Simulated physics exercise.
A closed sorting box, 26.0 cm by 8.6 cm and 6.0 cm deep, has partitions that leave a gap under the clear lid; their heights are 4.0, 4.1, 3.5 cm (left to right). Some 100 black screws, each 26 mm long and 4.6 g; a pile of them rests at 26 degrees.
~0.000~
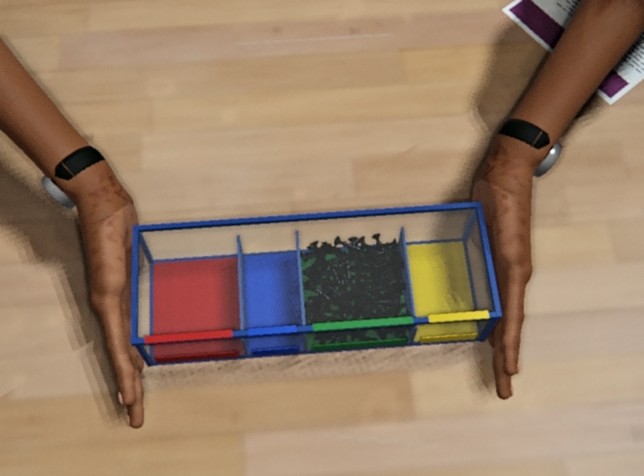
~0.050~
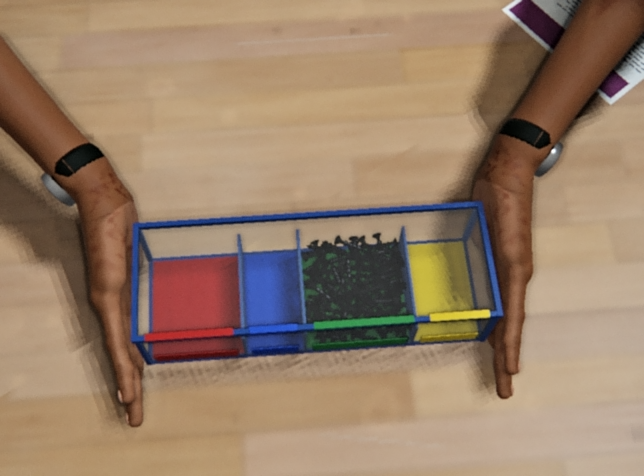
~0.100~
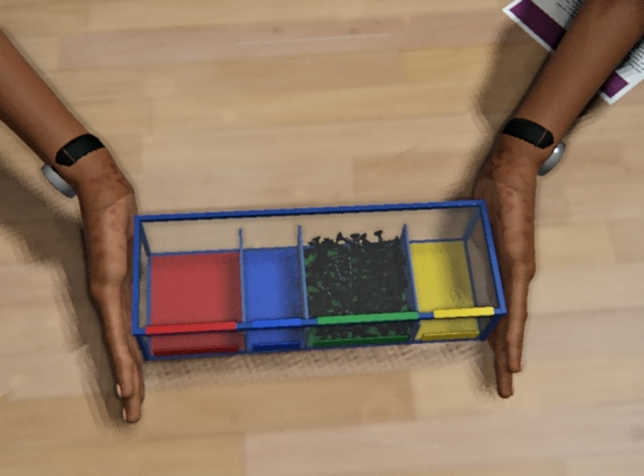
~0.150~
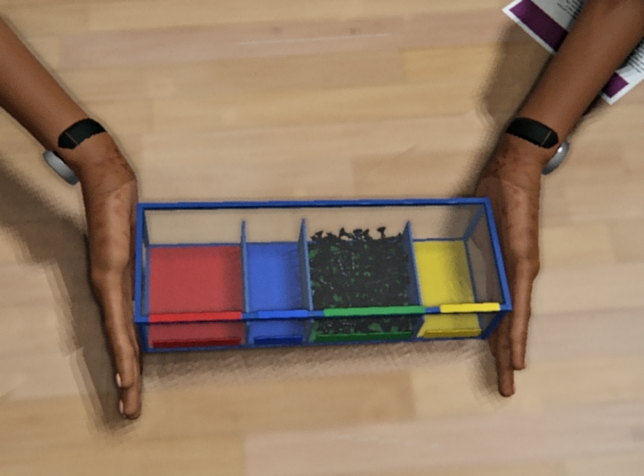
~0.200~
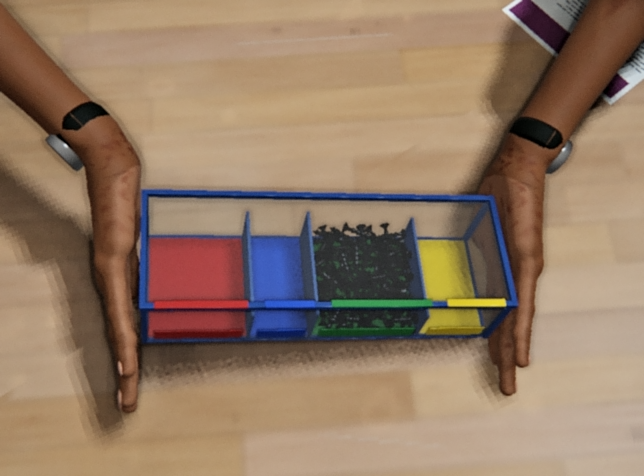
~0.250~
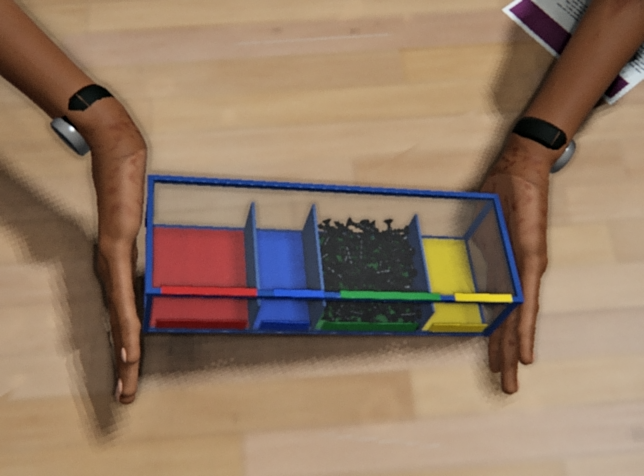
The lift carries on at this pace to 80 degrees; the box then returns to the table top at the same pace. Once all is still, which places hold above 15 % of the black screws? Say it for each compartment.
Red: Below, blue: Below, green: Above, yellow: Above.
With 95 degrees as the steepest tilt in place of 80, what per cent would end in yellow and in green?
Yellow 45; green 50.
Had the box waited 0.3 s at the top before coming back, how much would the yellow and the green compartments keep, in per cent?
In that case yellow 20; green 80.
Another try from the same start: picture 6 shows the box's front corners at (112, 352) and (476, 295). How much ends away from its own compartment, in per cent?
It would be near 30 per cent.
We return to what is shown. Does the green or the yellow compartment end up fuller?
The green compartment.
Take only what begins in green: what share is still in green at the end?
Some 80 per cent.
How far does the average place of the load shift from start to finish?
About 3.0 cm.
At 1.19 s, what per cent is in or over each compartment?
Red 0, blue 0, green 90, yellow 10.
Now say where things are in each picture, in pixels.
The first frame shows box tilt 0 degrees, front corners at (137, 339) and (495, 313); green 100 %.
The second frame shows box tilt 1 degrees, front corners at (137, 337) and (496, 312).
The third frame shows box tilt 3 degrees, front corners at (138, 330) and (500, 310), lowest corner right back.
The fourth frame shows box tilt 7 degrees, front corners at (141, 318) and (505, 306), lowest corner right back.
The fifth frame shows box tilt 11 degrees, front corners at (145, 304) and (511, 302), lowest corner right back.
The sixth frame shows box tilt 14 degrees, front corners at (152, 290) and (516, 298), lowest corner right back; green 100 %. The box's pace is about 75 degrees a second.
After 1.19 s, tilt 80 degrees; green 90 %, yellow 10 %.
Then, at 1.82 s, tilt 35 degrees; green 75 %, yellow 25 %.
Then, at 2.49 s, tilt 0 degrees; green 75 %, yellow 25 %.
By 2.8 s all is still; red 0 %, blue 0 %, green 75 %, yellow 25 %.
